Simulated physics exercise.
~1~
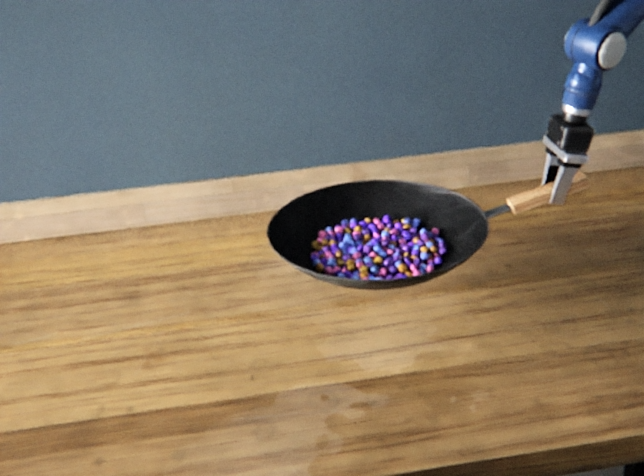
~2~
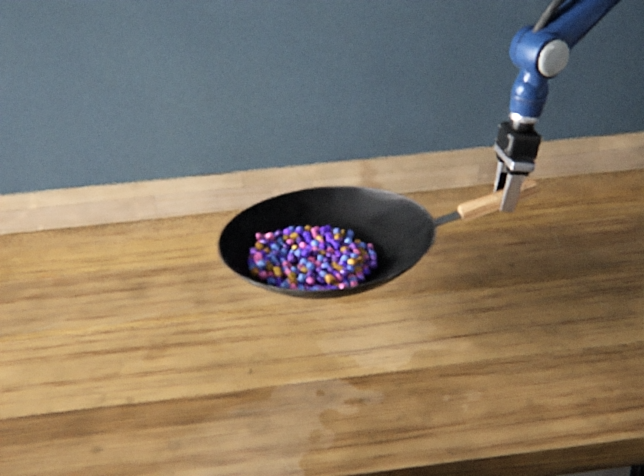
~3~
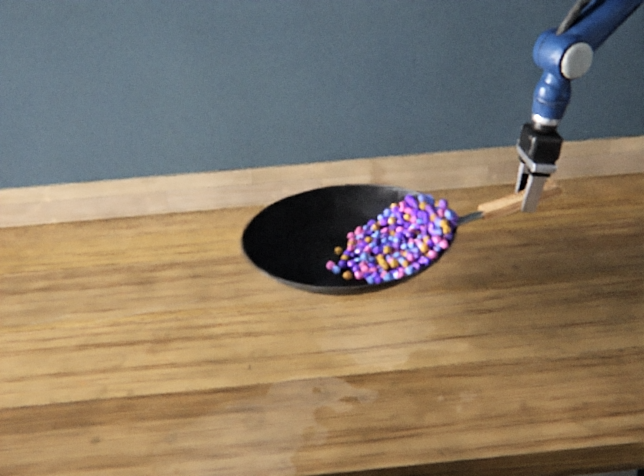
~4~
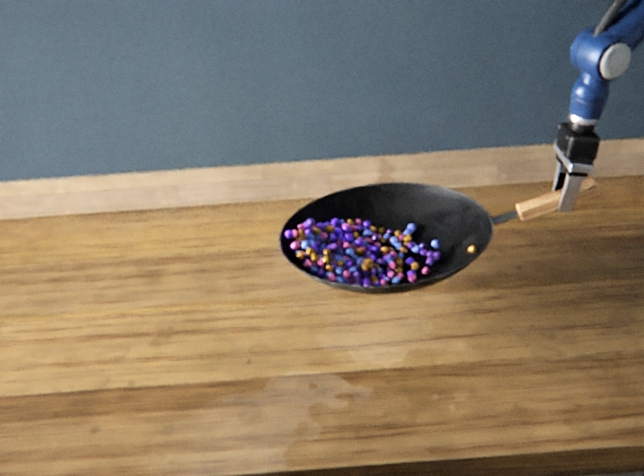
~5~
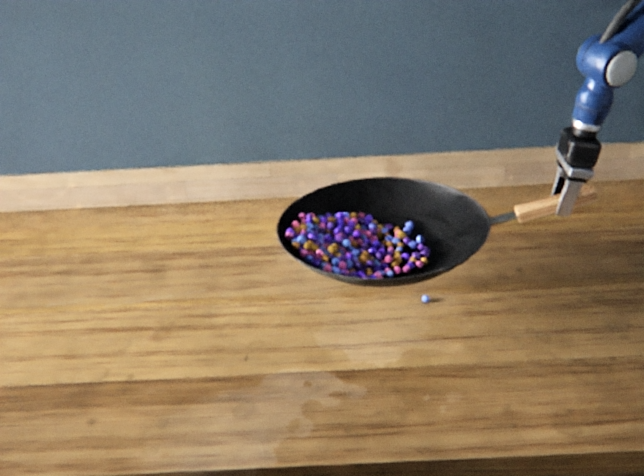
A blue robot arm holding a black wok by its wooden handle shifts it left and then back right above a wooden table, making the heap of small colourful round sweets slide about inside, and ends with one piece lying on the table while the rest stay in the wok.
